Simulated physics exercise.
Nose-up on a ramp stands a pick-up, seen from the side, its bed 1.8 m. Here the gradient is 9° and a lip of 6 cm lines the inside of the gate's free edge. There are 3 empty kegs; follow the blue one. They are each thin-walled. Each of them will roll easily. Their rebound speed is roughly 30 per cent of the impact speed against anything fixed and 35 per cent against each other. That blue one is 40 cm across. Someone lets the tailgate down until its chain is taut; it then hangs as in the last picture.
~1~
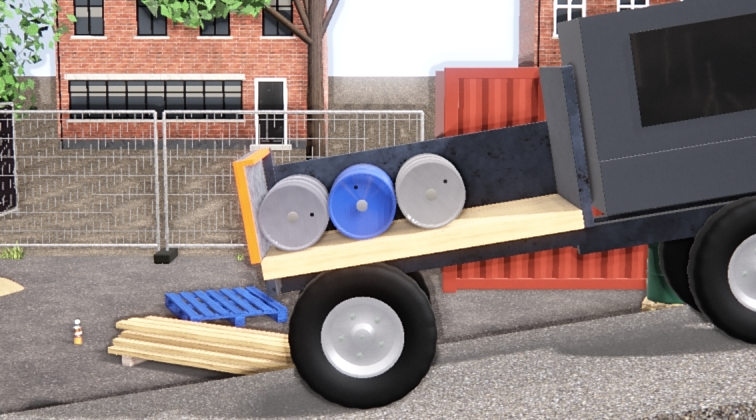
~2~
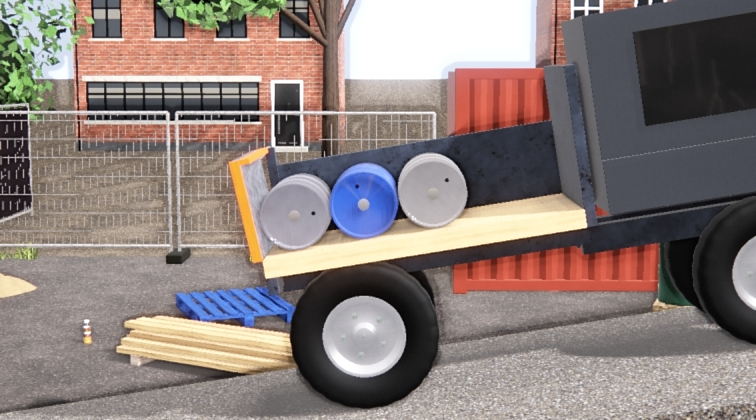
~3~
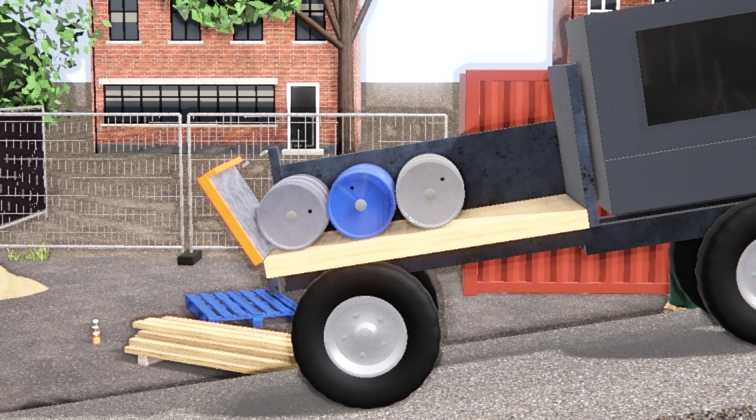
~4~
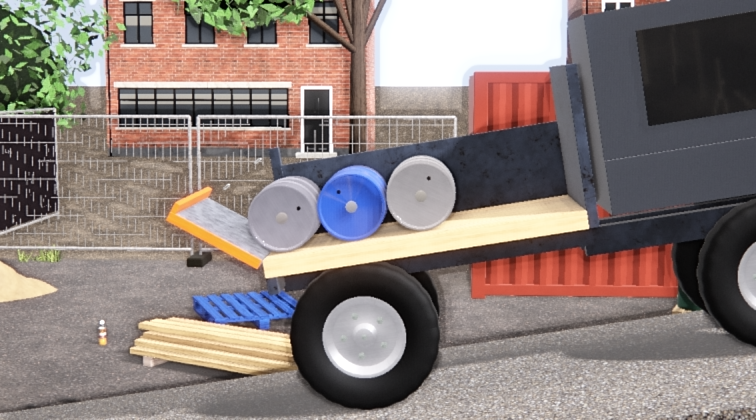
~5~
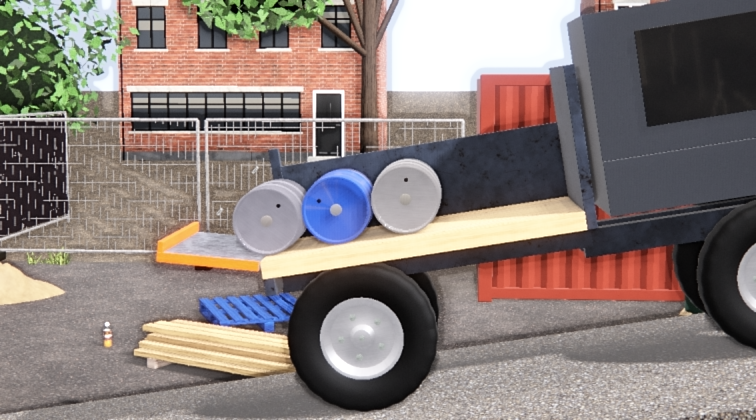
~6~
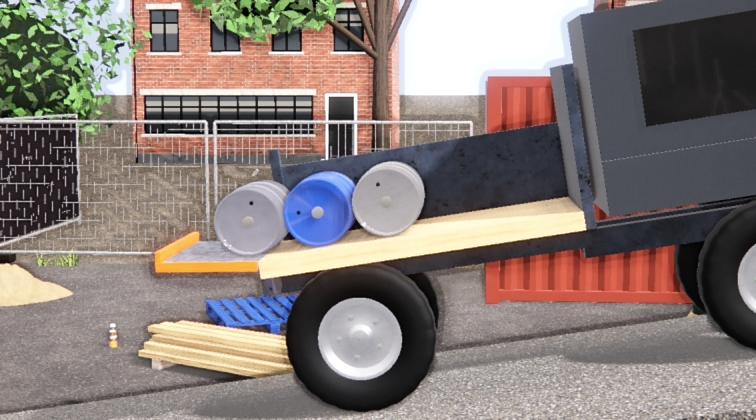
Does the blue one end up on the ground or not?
It is going to stay in there.
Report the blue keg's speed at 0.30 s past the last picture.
Estimated speed near 0.7 m/s.
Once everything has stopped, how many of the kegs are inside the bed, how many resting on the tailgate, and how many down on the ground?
Counts in the order asked: 1, 2, 0.
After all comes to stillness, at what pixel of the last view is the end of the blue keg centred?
Rest position in the last view: About (240, 223).
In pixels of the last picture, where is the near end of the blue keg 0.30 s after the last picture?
Near (284, 218).
Another 0.3 s on from the last picture, blue is on the bed, 15 cm short of the hinge, rolling left; 0 gone off the back.
Another 0.7 s on from the last picture, blue is on the gate, 5 cm past the hinge, rolling left; 0 gone off the back.
In the end (1.1 s after the last picture), blue is on the gate, 10 cm past the hinge; 0 gone off the back.
